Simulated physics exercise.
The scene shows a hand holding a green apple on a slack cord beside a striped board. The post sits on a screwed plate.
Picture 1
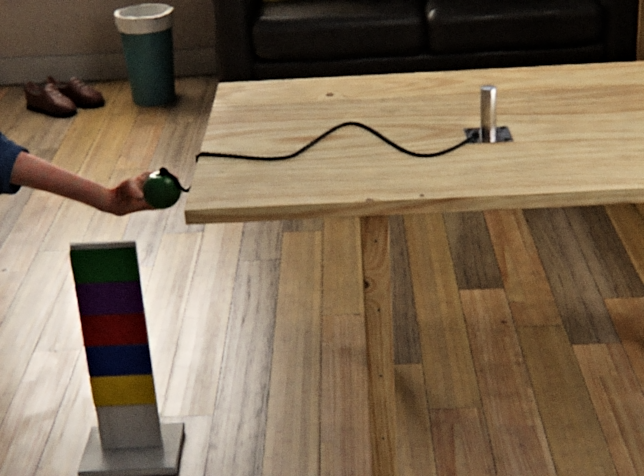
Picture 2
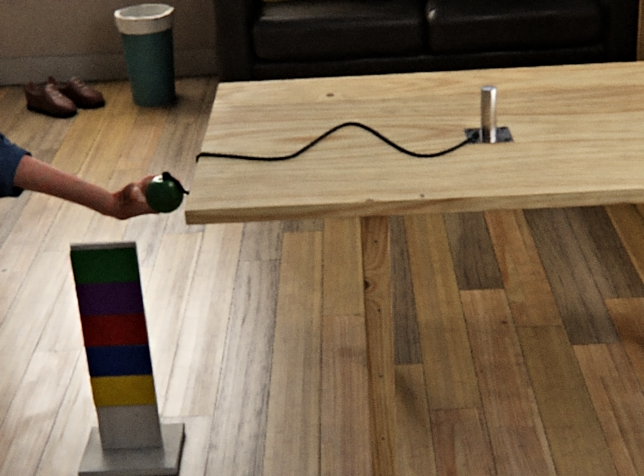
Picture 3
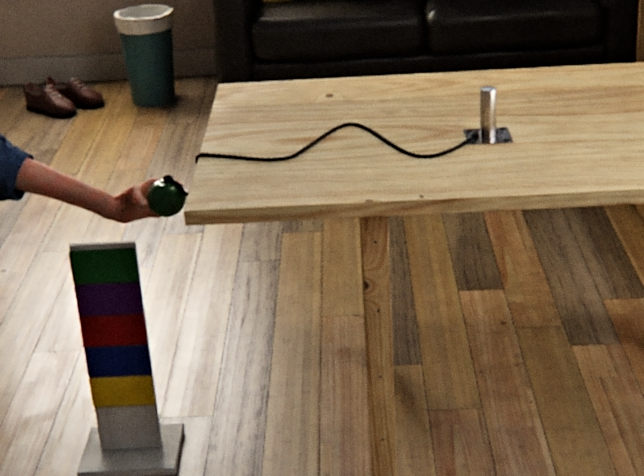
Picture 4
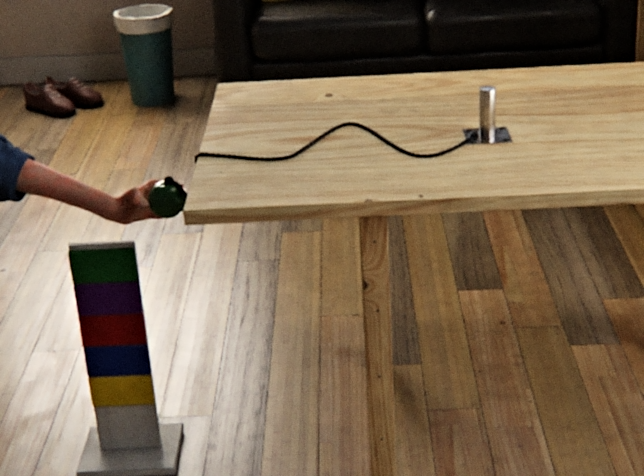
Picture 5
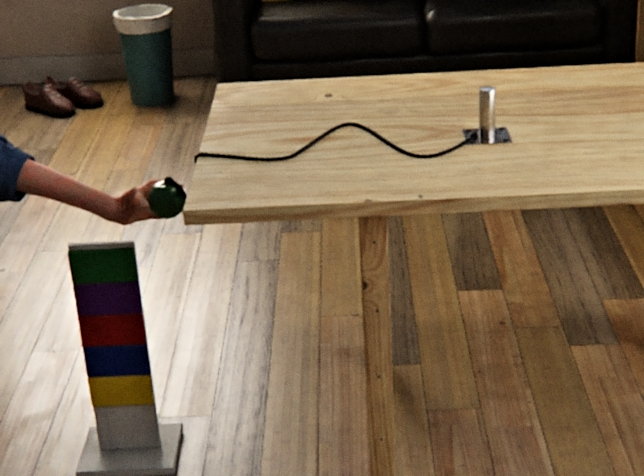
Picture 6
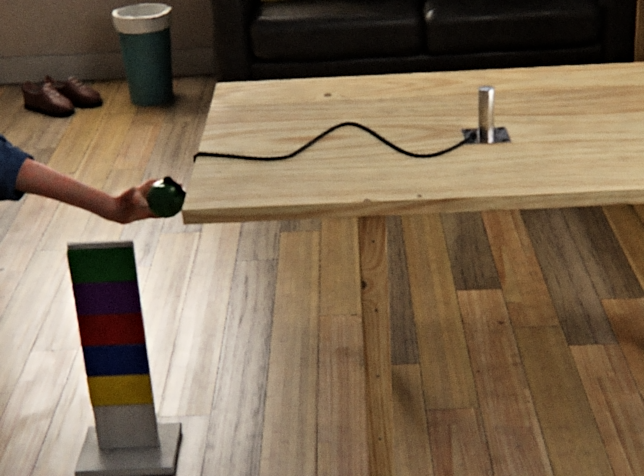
In the video, a hand holds a green ball-like object on a slack black cord at the left edge of a wooden table, above a striped board, shifting it slightly right before keeping it nearly still.
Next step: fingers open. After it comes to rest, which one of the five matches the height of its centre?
The one that matches is blue.
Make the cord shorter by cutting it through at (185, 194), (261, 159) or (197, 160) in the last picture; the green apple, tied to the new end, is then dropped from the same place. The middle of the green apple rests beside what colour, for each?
Red; above them all; purple.
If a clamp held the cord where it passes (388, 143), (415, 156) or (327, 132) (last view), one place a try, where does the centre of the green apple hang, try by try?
First try near (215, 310), second near (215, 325), third near (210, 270).
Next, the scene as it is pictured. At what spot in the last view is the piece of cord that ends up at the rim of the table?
That would be the bit at (308, 146).
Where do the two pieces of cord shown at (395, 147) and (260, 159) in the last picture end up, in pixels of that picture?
The first settles around (357, 142), the second around (204, 212).
Early on, apple near (189, 349); level with blue.
Midway, apple near (239, 351); level with blue.
Near the end, apple near (209, 357); level with blue.
Finally, apple near (220, 356); level with blue. The blue one.
